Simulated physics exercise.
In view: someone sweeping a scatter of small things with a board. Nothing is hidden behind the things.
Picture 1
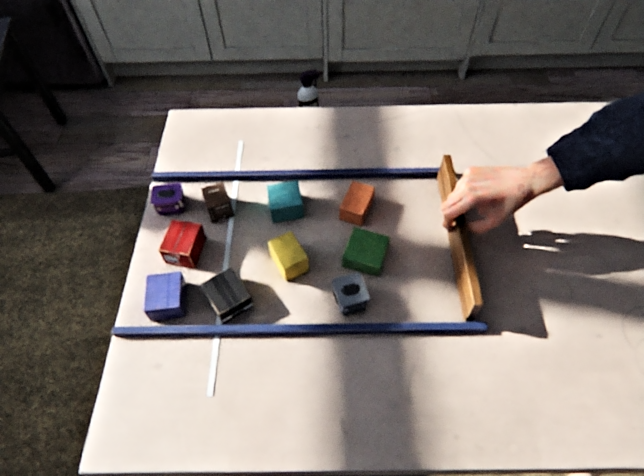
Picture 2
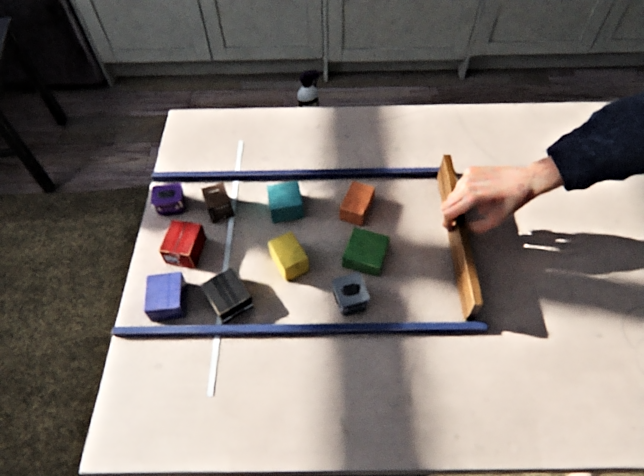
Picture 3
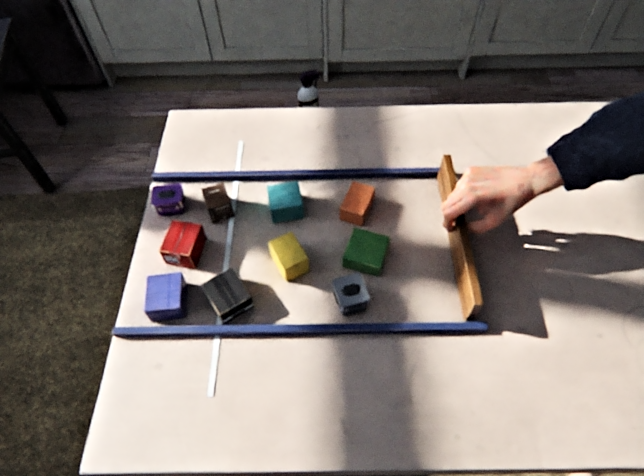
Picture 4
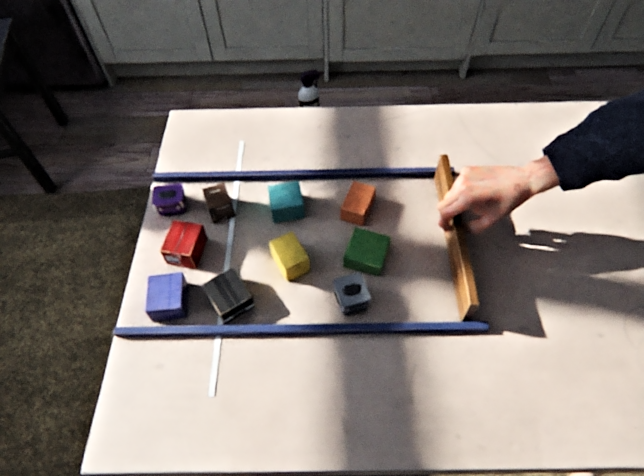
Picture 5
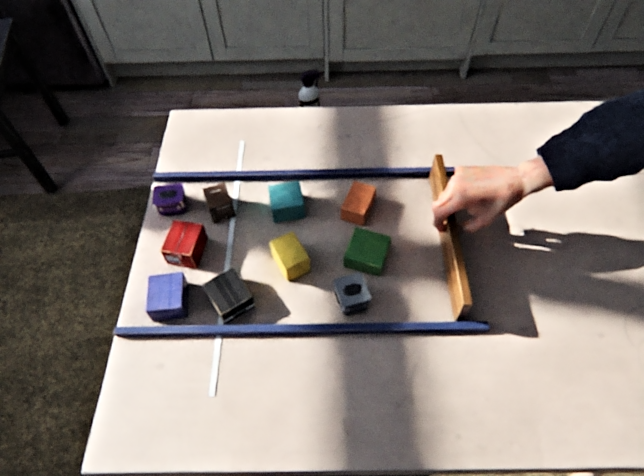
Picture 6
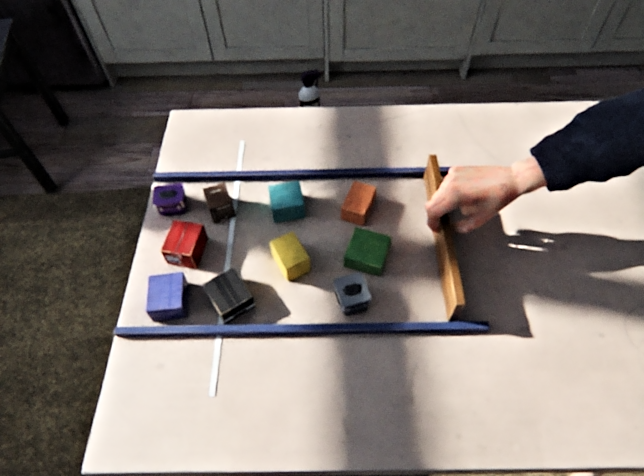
On a pale tabletop in a kitchen, small colourful blocks and boxes sit scattered between two blue rails, some near a strip of white tape. At the right, a hand holds a wooden board upright, still at first, then slides it slightly left while the scattered objects stay in place.
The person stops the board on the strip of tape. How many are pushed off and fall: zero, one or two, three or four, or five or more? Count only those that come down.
In the end the number that fall off is one or two.
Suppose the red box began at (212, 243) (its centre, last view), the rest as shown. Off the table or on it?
From there it is kept.
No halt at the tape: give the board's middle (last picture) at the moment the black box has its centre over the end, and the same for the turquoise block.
Its middle is around (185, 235) and around (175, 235).
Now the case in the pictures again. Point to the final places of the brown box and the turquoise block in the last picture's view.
About (165, 201), and the other about (193, 201).
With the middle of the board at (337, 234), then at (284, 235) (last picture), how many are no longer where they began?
At the one place 4, at the other 7.
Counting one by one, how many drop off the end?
It comes to 1.
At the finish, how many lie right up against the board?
The number is 3.
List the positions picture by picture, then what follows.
Purple case (169, 200); blue block (166, 296); red box (183, 244); board (457, 232); tape (228, 247), in the first picture.
Blue block (166, 296); turquoise block (285, 202), in the second picture.
Red box (184, 244); black box (228, 295), in the third picture.
Purple case (170, 200); board (454, 232), in the fourth picture.
Blue block (168, 296); green block (368, 251), in the fifth picture.
Purple case (171, 200); blue block (168, 296); red box (185, 244); board (442, 232); tape (230, 247), in the sixth picture.
A little later, none off yet; purple case at rest near (171, 200); blue block at rest near (168, 296); red box at rest near (185, 244).
When it is over, the number that fall off is one or two; down, purple case.
